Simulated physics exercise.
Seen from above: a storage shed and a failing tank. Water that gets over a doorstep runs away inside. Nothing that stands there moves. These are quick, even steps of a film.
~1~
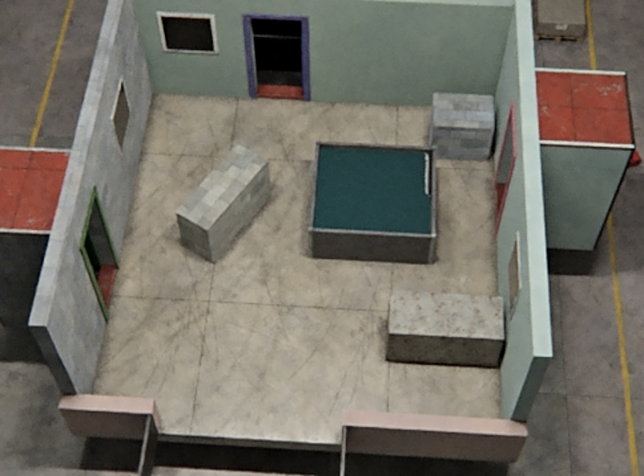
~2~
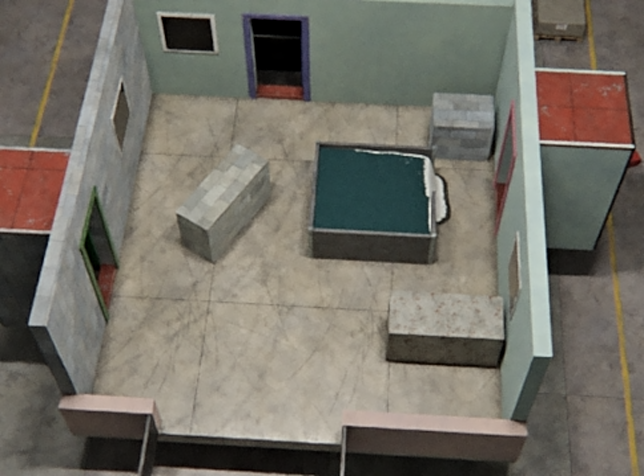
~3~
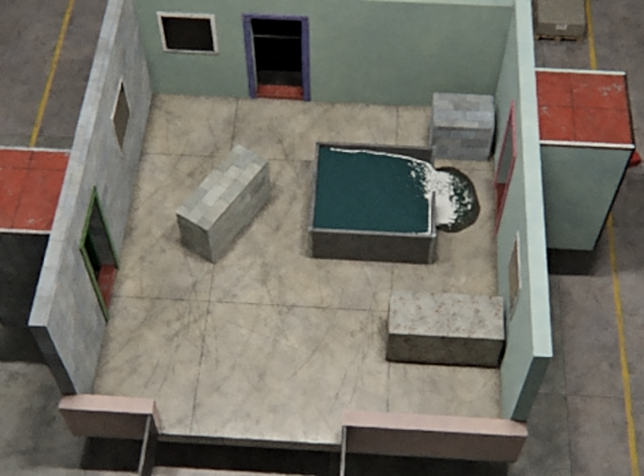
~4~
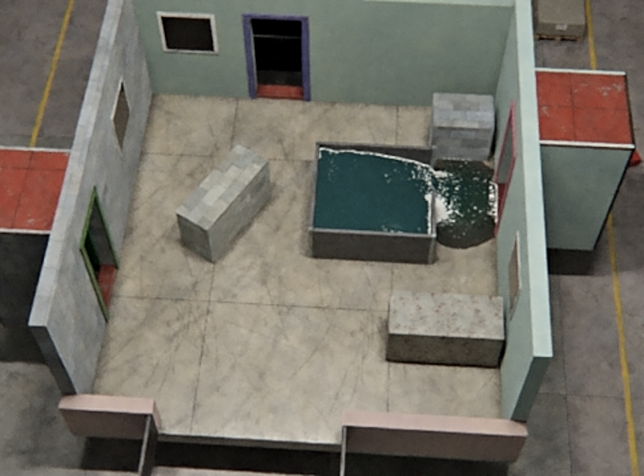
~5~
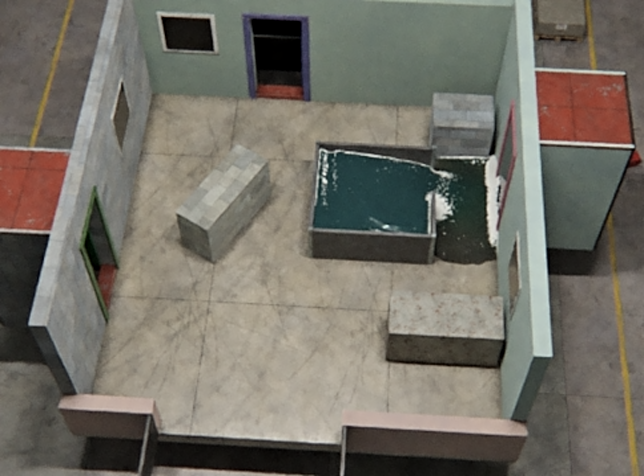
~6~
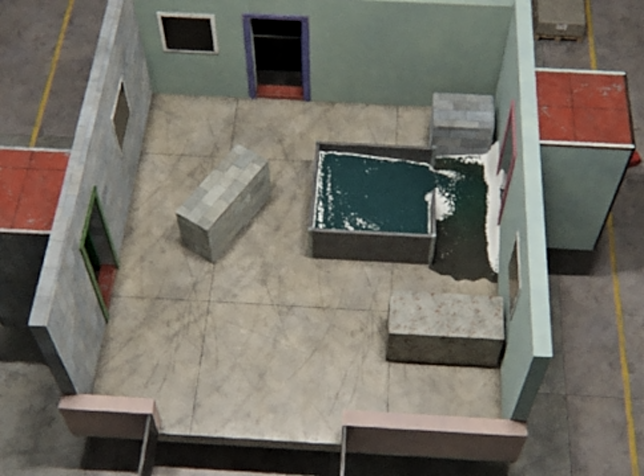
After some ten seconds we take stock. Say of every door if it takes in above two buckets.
One by one: The green door admits no more than that; the blue door admits no more than that; the pink door lets in a lot.
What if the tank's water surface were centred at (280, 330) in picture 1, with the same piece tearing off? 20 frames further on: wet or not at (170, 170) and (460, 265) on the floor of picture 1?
As listed: No water, wet.
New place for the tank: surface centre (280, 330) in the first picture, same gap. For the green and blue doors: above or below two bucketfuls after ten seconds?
One by one: Green door lets less in; blue door holds.
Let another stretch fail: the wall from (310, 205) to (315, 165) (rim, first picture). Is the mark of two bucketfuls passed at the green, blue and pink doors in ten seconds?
Green door stays under; blue door is over; pink door holds.
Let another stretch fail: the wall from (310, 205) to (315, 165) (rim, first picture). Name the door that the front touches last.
That is the one in pink.
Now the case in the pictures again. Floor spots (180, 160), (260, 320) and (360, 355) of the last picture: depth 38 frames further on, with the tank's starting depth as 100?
In that order: 4, 2 and 0 per cent.
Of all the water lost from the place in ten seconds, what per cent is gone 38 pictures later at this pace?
I make it 95 per cent.
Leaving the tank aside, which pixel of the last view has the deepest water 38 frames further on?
Around (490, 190).
A moment on, water covers 10 % of the floor; the green door not reached, the blue door not reached, the pink door far over two buckets in.
Next, water covers 20 % of the floor; the green door not reached, the blue door not reached, the pink door far over two buckets in.
Then, water covers 45 % of the floor; the green door not reached, the blue door wet at the sill, nothing in, the pink door far over two buckets in.
Later, water covers 70 % of the floor; the green door wet at the sill, nothing in, the blue door wet at the sill, nothing in, the pink door far over two buckets in.
In the end, water covers 90 % of the floor; the green door wet at the sill, nothing in, the blue door wet at the sill, nothing in, the pink door far over two buckets in.
